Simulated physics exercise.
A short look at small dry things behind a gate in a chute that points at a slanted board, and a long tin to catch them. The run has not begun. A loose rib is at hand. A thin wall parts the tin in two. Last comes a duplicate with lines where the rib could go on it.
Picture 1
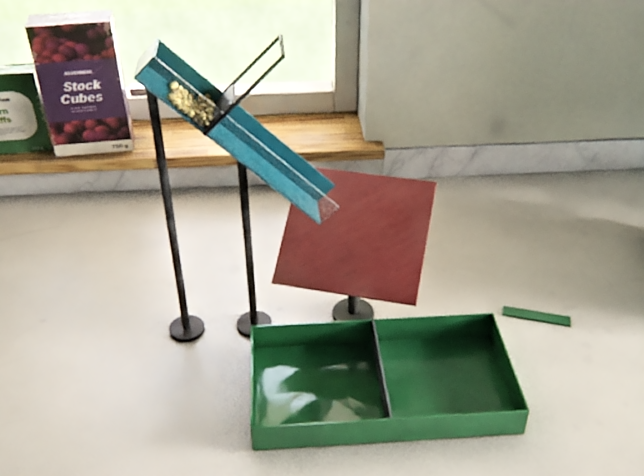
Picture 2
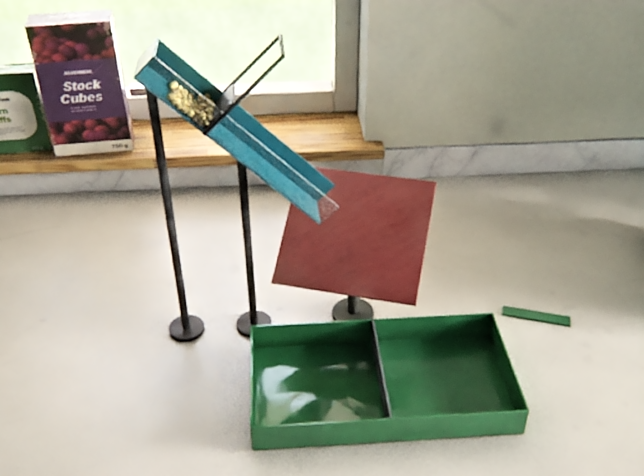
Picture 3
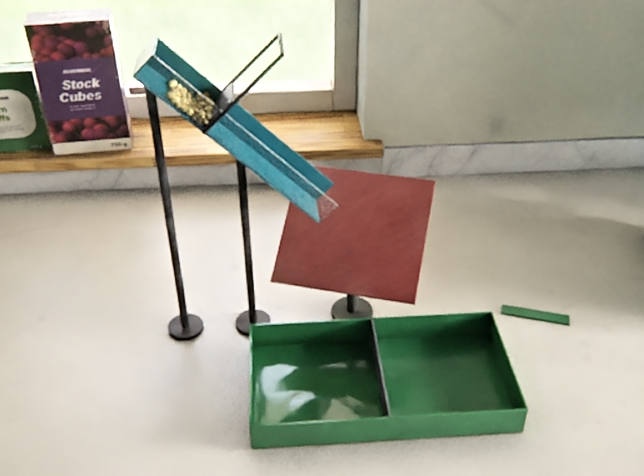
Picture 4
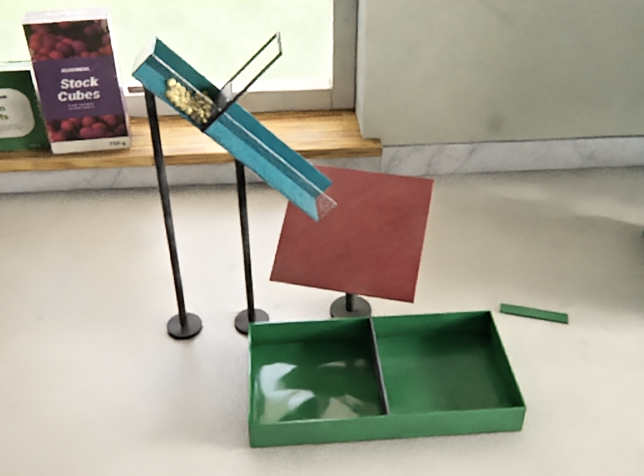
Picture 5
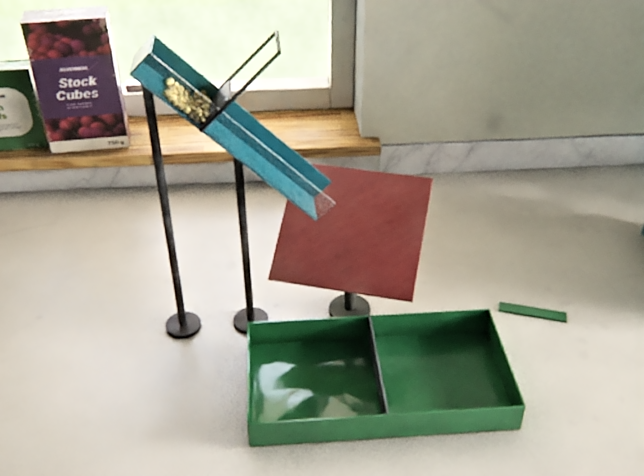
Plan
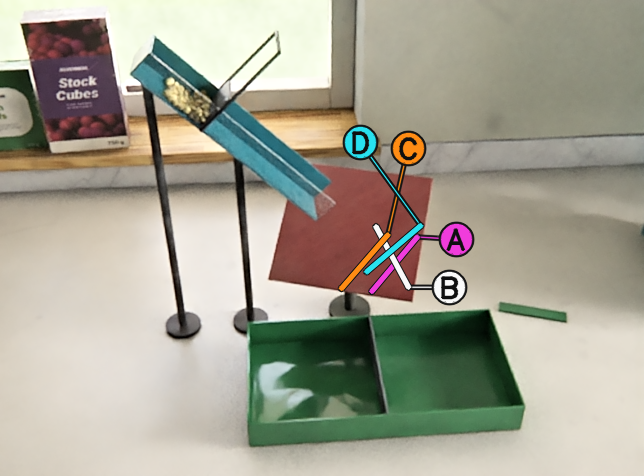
The clip opens on a blue chute on dark stands, sloping down to the right toward a tilted red board, with small yellowish pieces resting behind a gate. Below sits a green tin split by a thin wall, a loose green strip nearby. Nothing moves apart from a very slight shift of the view.
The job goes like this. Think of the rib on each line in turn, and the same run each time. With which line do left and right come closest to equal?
The best line is B.
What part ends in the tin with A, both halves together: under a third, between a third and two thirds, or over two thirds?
Line A gives over two thirds.
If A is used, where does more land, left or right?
The left half.
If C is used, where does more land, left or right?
The left half.
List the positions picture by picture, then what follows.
In the first picture, load behind the gate (193, 107), soya beans; lip of the chute (318, 213), sloping fairly steeply.
In the second picture, middle of the board (355, 232), tilted fairly steeply; middle of its low edge (342, 294); of its high edge (367, 173).
In the third picture, front corners of the tin (250, 426) and (528, 409); front end of its middle wall (390, 417); gate still shut (229, 96).
In the fourth picture, middle of the load (190, 105); lip (316, 210).
In the fifth picture, middle of the load (189, 104); lip (315, 209).
On the marked copy, line A from (417, 237) to (371, 291); line B from (375, 226) to (408, 287); line C from (387, 234) to (341, 288); line D from (420, 225) to (366, 271).
With A, of what is caught, almost all in the left half, just a few in the right.
With B, of what is caught, roughly a third in the left half, roughly two thirds in the right.
With C, of what is caught, almost all in the left half, about a tenth in the right.
With D, of what is caught, almost all in the left half, about a tenth in the right.
